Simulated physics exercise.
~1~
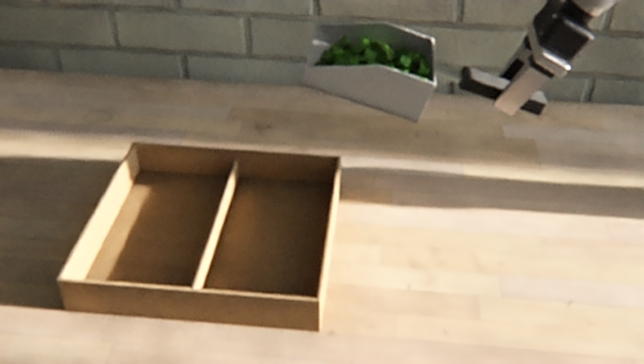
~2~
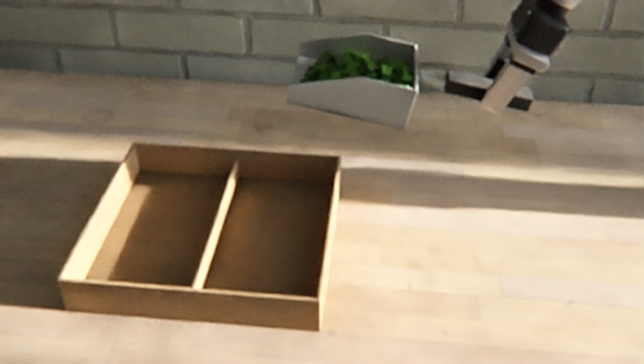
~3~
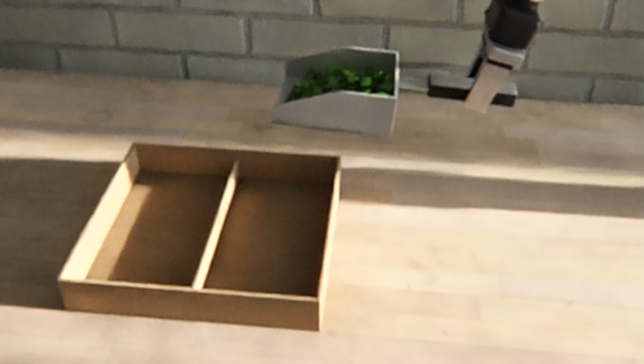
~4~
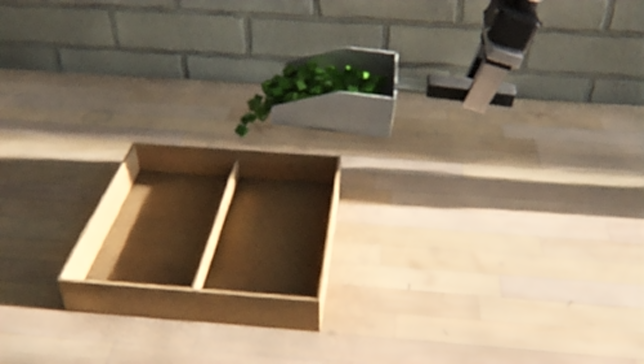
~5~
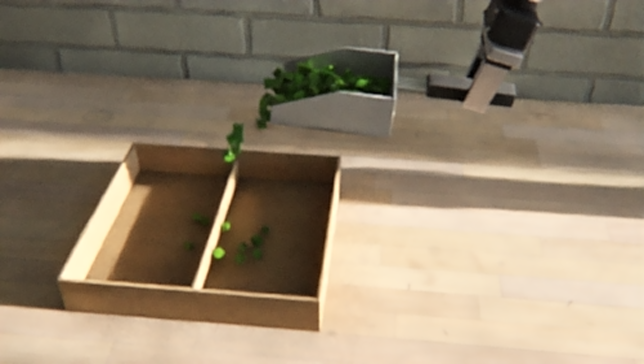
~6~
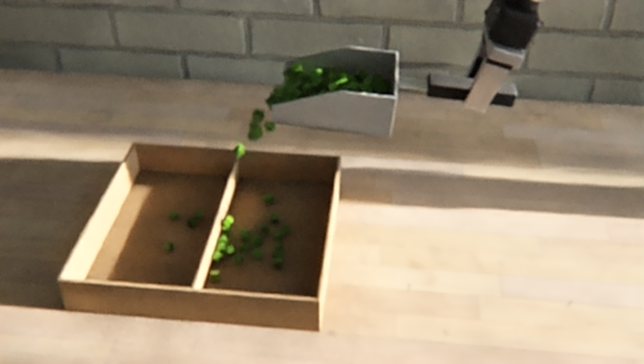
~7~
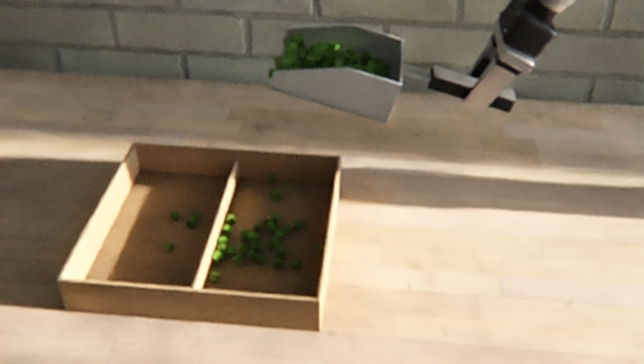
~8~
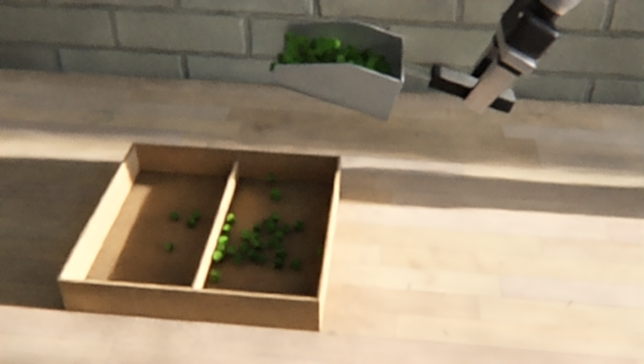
A gray scoop heaped with small green pieces moves left and slightly down beside a robotic arm, above a wooden table with a brick wall behind. As it travels, it tips toward a shallow brown tray split in two by a divider. The scoop stops, and green pieces spill over its open left end, dropping in a thin stream around the divider. The arm then tilts the scoop back and lifts it a little, and the spilling stops. Most pieces remain in the scoop, while a scattering lies in the tray's right section and a few in the left.
